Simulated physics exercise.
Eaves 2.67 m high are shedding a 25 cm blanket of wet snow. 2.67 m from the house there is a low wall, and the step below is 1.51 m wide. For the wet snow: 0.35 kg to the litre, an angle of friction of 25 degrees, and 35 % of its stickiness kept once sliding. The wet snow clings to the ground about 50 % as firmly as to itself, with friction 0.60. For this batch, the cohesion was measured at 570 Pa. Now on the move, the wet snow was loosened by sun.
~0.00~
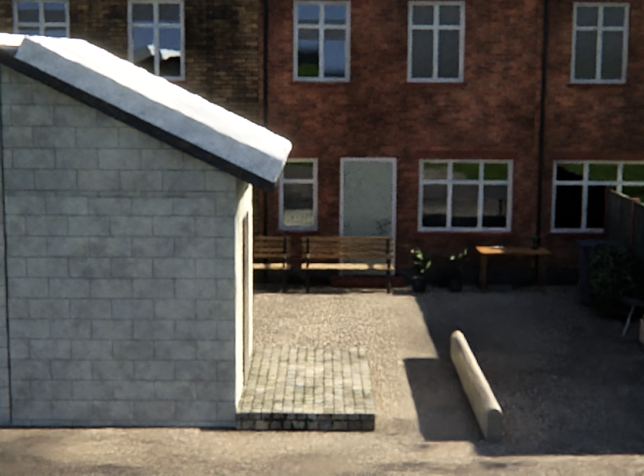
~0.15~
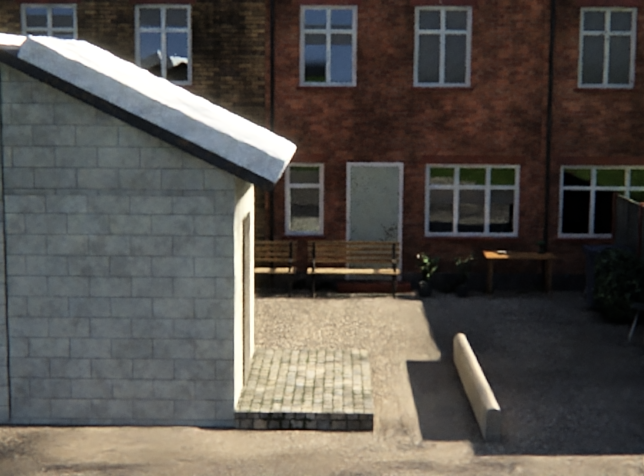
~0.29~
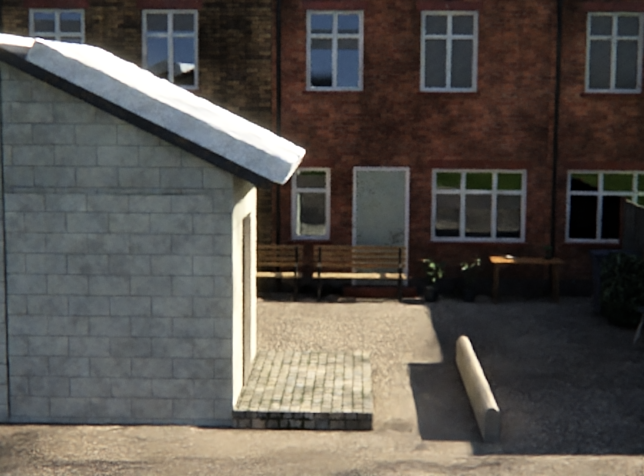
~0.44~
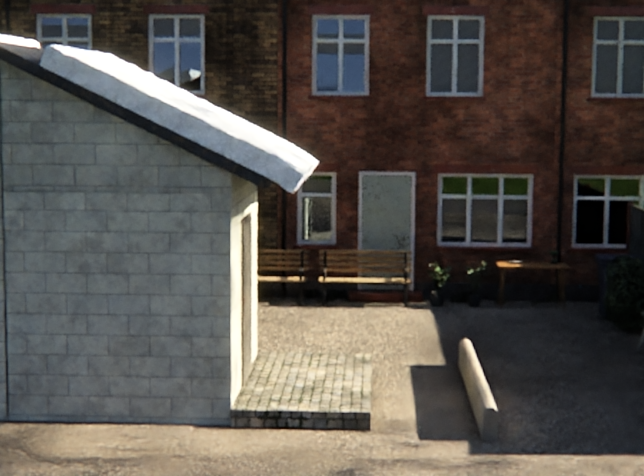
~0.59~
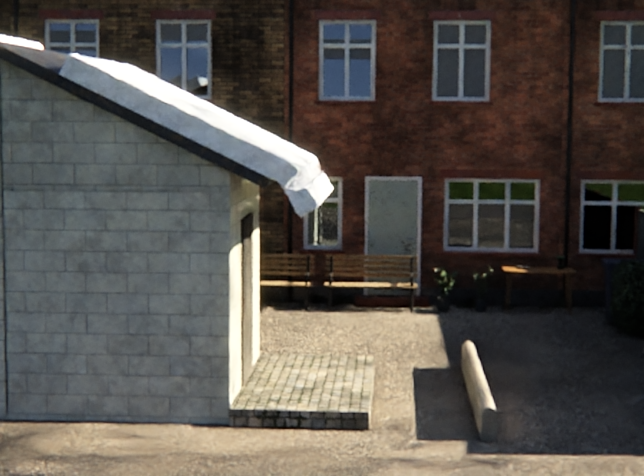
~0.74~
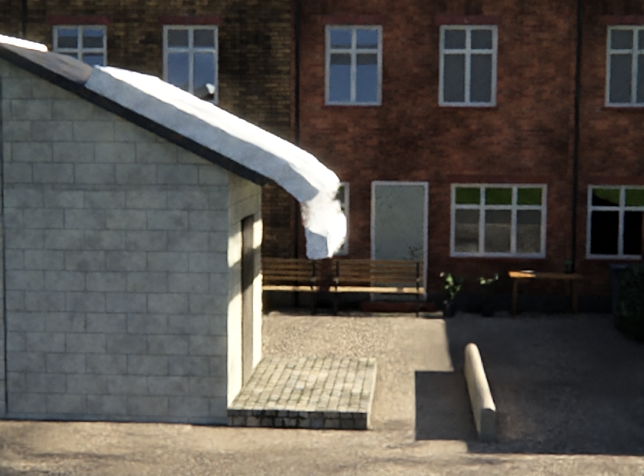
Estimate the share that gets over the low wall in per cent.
My estimate is 24 percent.
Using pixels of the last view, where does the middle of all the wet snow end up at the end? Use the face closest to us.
Centre noted at roughly (472, 417).
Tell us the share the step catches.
Close to 6 per cent, give or take.
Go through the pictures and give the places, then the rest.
The first picture shows front end of the wet snow at (282, 162).
The second picture shows front end of the wet snow at (284, 162), its middle shifted 3.1 cm, 2 % of it past the eaves, in one piece.
The third picture shows front end of the wet snow at (290, 168), its middle shifted 13 cm, 5 % of it past the eaves, in one piece.
The fourth picture shows front end of the wet snow at (302, 178), its middle shifted 29 cm, 11 % of it past the eaves, in one piece.
The fifth picture shows front end of the wet snow at (317, 203), its middle shifted 54 cm, 19 % of it past the eaves, cracking.
The sixth picture shows front end of the wet snow at (329, 253), its middle shifted 85 cm, 29 % of it past the eaves, cracking.
By 1.15 s, 57 % is still on the roof and 0 % is past the low wall.
By 1.63 s, none is still on the roof and 0 % is past the low wall.
By 2.12 s, none is still on the roof and 24 % is past the low wall.
By 2.60 s, none is still on the roof and 24 % is past the low wall.
By 2.80 s, at the end, none is still on the roof and 24 % is past the low wall.
